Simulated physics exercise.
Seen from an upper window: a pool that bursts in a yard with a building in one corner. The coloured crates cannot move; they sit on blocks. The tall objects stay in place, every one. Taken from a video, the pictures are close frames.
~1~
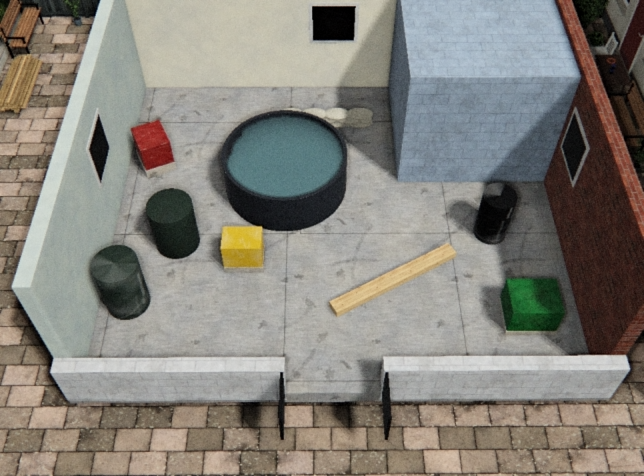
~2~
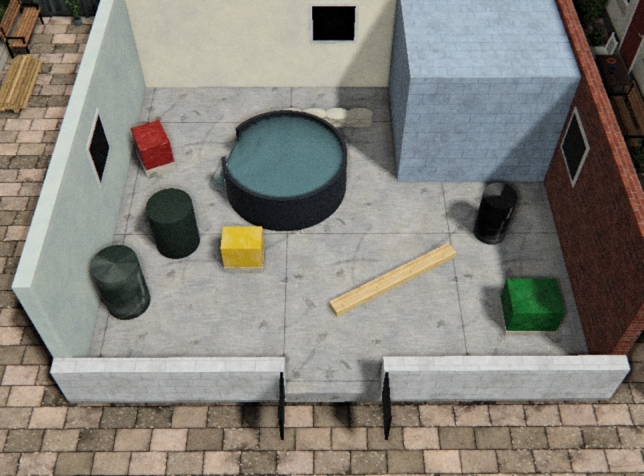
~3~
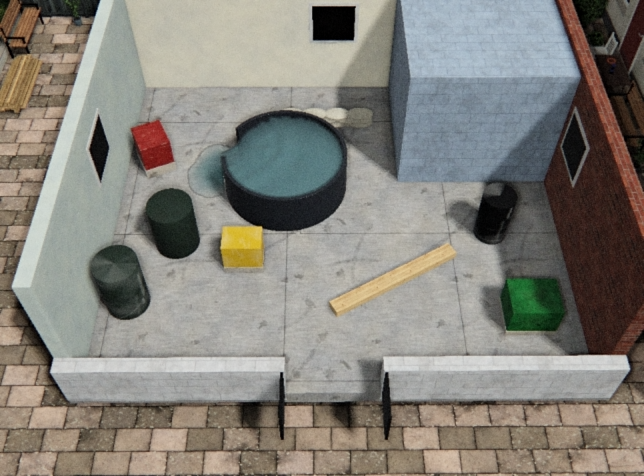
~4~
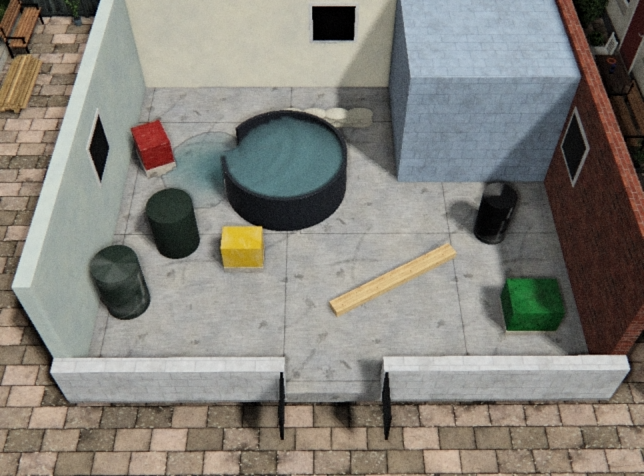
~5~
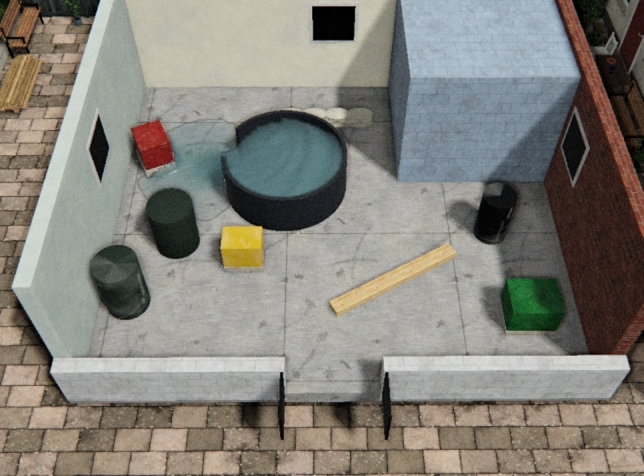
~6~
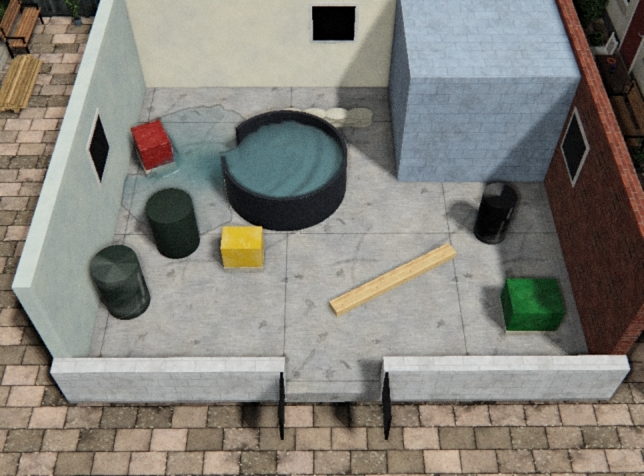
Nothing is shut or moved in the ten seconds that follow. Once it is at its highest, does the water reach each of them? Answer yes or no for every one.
Green crate: No, it stays dry; red crate: Yes, it gets wet; yellow crate: No, it stays dry.
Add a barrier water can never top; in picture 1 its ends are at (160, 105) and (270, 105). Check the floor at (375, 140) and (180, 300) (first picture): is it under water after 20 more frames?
Untouched, reached.
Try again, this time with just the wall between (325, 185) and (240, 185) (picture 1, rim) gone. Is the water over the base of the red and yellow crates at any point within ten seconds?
So the red crate remains untouched while the yellow crate goes wet.
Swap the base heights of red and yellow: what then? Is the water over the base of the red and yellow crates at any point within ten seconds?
The red crate is drenched, the yellow crate stays untouched.
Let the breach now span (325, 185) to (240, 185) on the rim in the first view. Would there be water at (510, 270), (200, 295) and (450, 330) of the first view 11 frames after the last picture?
Spot one spared, spot two inundated, spot three inundated.
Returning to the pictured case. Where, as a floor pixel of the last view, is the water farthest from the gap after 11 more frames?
Front's tip: Near (84, 380).
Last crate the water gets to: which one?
Easy - the green crate.
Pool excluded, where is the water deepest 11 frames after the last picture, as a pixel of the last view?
Check roughly (155, 89).
A moment on, water covers 15 % of the floor; the green crate not reached, the red crate water round its plinth, the yellow crate not reached.
Next, water covers 20 % of the floor; the green crate not reached, the red crate water round its plinth, the yellow crate water round its plinth.
Then, water covers 45 % of the floor; the green crate not reached, the red crate water round its plinth, the yellow crate water round its plinth.
Later, water covers 65 % of the floor; the green crate not reached, the red crate water round its plinth, the yellow crate water round its plinth.
In the end, water covers 90 % of the floor; the green crate stayed above the water, the red crate was topped, the yellow crate stayed above the water.
